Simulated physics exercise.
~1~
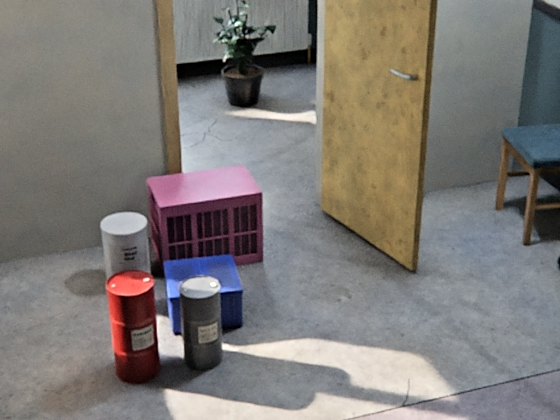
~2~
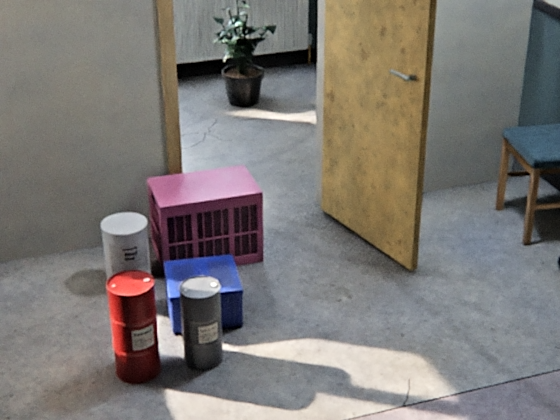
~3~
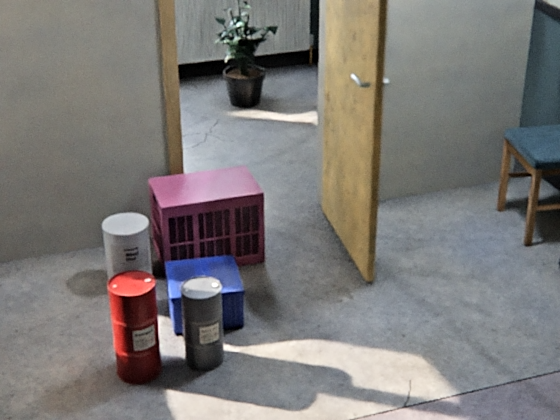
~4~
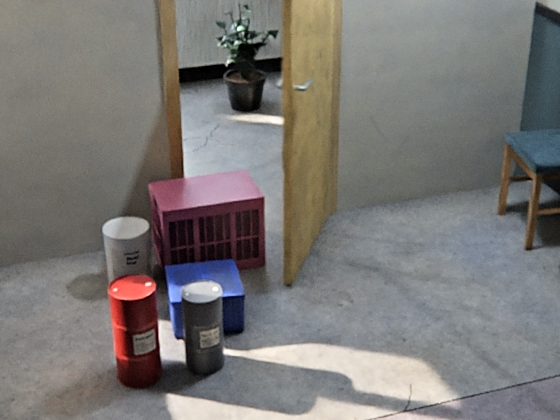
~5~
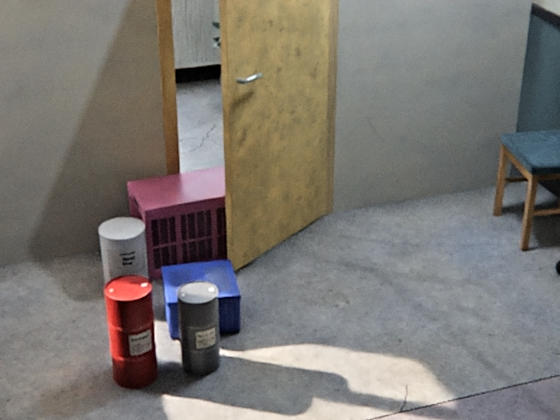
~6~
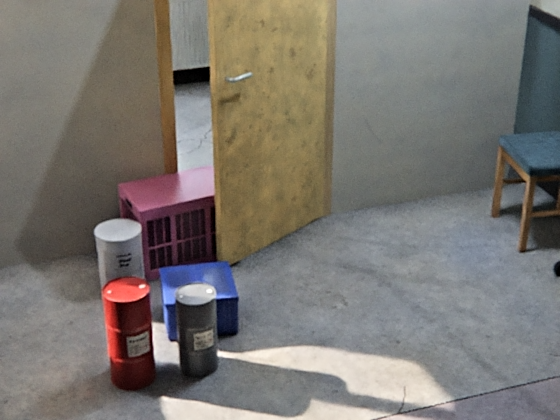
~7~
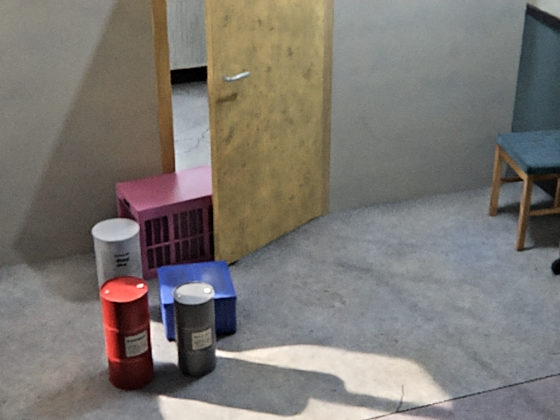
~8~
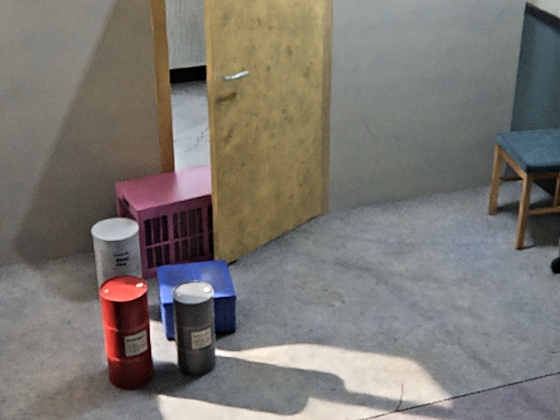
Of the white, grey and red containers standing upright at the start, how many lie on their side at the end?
None of them do. The white, grey and red containers are all still standing upright at the end.
